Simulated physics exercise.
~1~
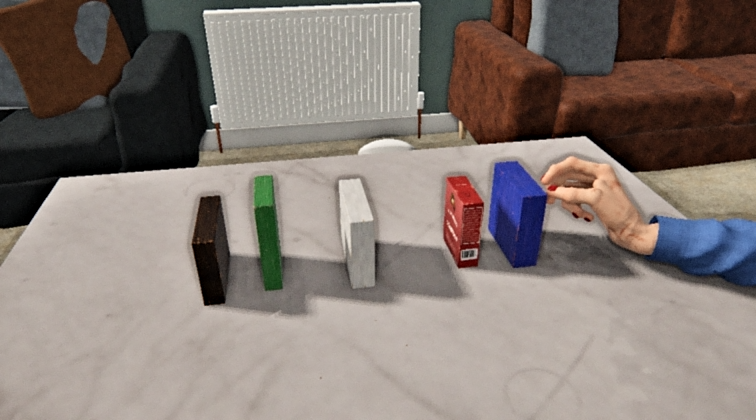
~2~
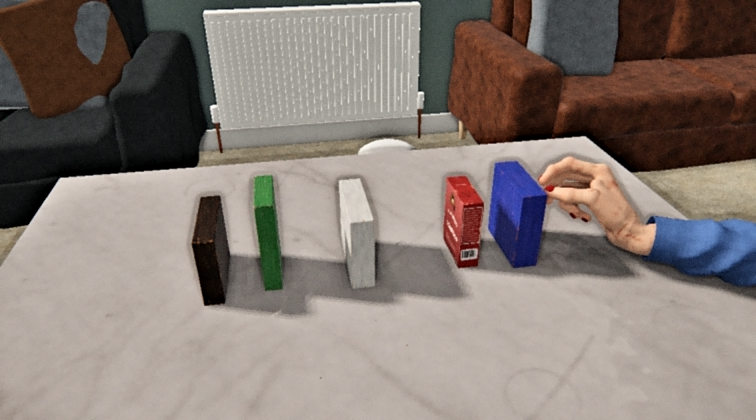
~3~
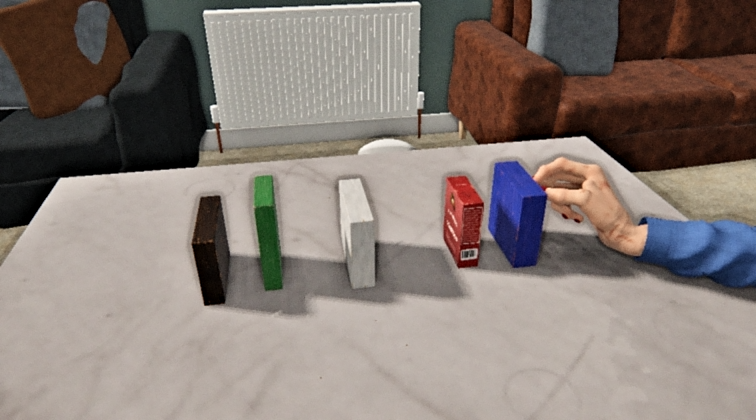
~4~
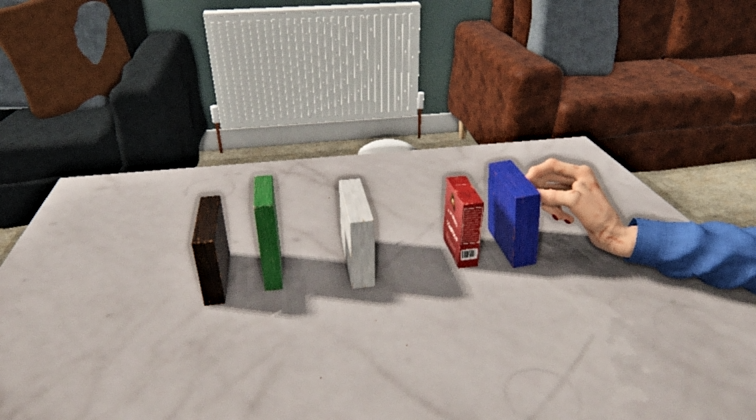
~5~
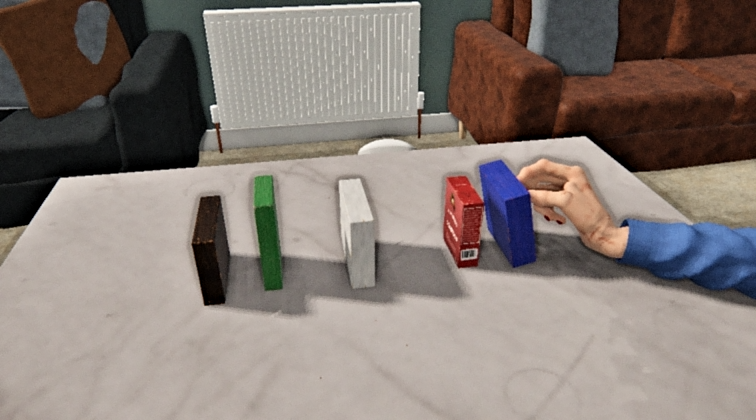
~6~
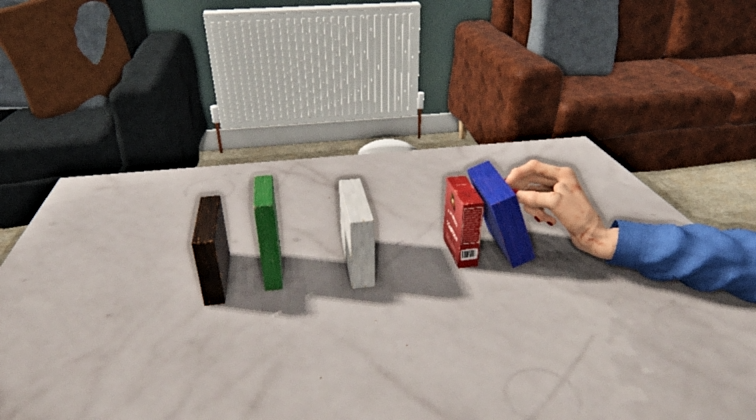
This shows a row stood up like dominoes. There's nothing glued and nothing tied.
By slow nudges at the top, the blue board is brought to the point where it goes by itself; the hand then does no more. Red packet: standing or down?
Down.
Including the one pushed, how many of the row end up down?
2 in total.
Then, 0.20 s after the last picture, blue board 43° over; red packet tipped 23° from how it was near (448, 222).
Then, 0.30 s after the last picture, blue board 68° over; red packet on its side near (416, 243).
Then, 0.40 s after the last picture, blue board 69° over; red packet on its side near (404, 250).
At rest, tipped over on the table, red packet; the other 2 in place. Seen from the same camera at the end, red packet near (404, 250).
